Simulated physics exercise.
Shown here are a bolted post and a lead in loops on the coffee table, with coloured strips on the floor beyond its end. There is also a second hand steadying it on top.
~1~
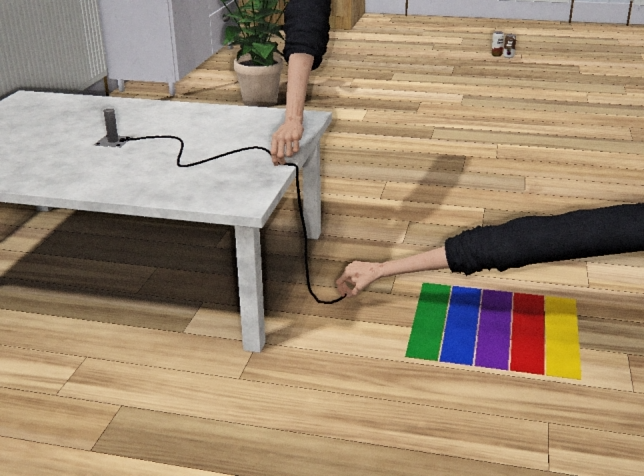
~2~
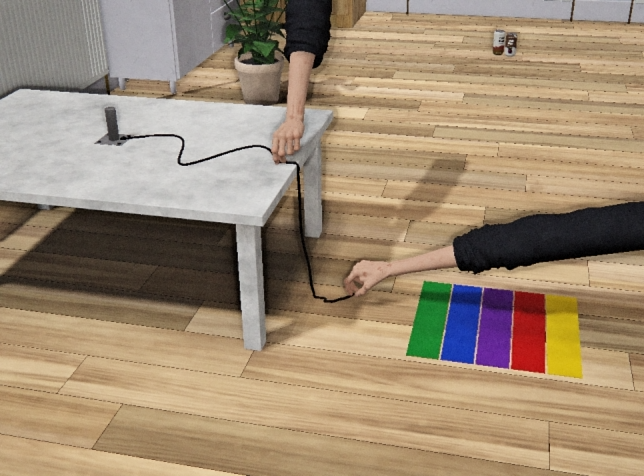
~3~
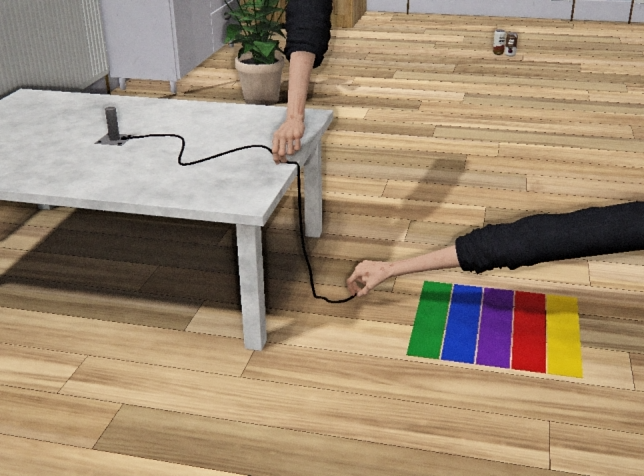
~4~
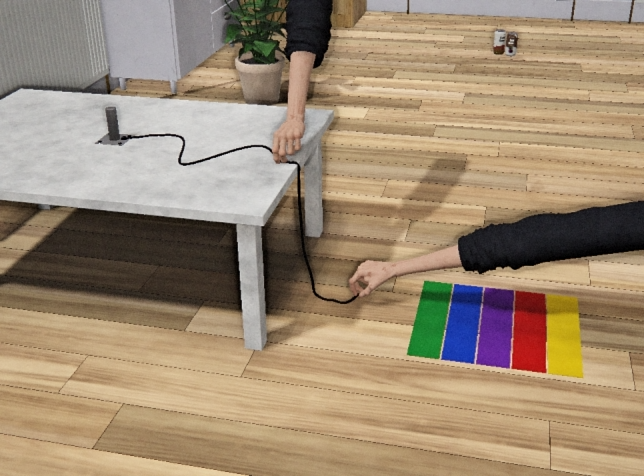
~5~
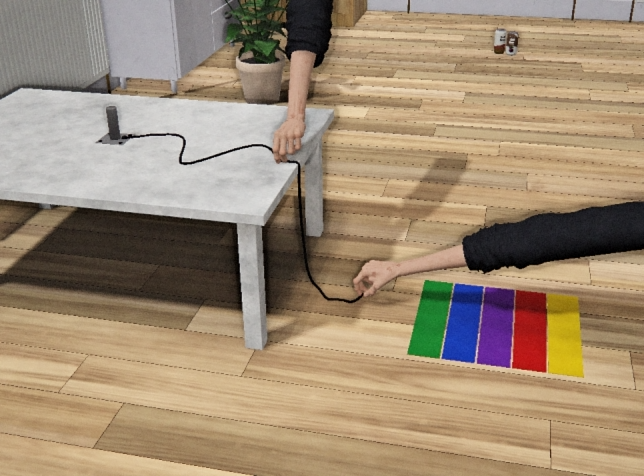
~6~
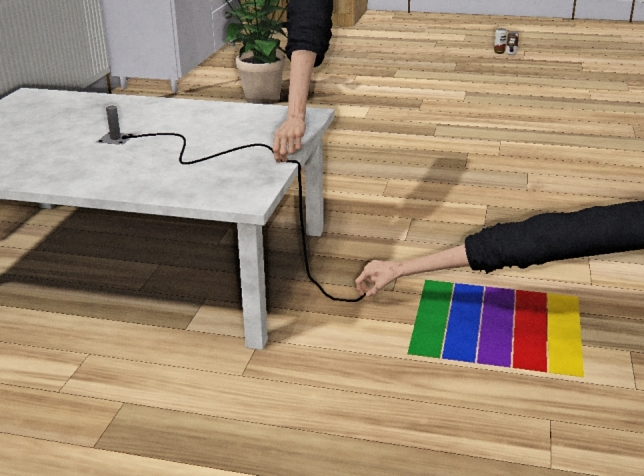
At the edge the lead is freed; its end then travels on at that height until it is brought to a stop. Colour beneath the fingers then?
Yellow.
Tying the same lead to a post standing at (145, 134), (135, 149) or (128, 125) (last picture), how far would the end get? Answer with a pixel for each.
Going through them in sequence: (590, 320), (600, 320) and finally (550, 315).
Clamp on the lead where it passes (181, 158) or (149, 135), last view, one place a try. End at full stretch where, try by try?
(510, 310), then (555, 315).
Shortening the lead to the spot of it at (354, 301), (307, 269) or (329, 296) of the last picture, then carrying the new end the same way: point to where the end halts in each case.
Going through them in turn gives (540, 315), (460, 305) and finally (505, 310).
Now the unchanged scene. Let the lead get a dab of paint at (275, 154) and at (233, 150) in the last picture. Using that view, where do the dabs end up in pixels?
(355, 191) and (300, 163).
A little later, end near (502, 309); over purple.
Next, end near (540, 314); over red.
When it is tight, end near (563, 316); over yellow. The yellow one.
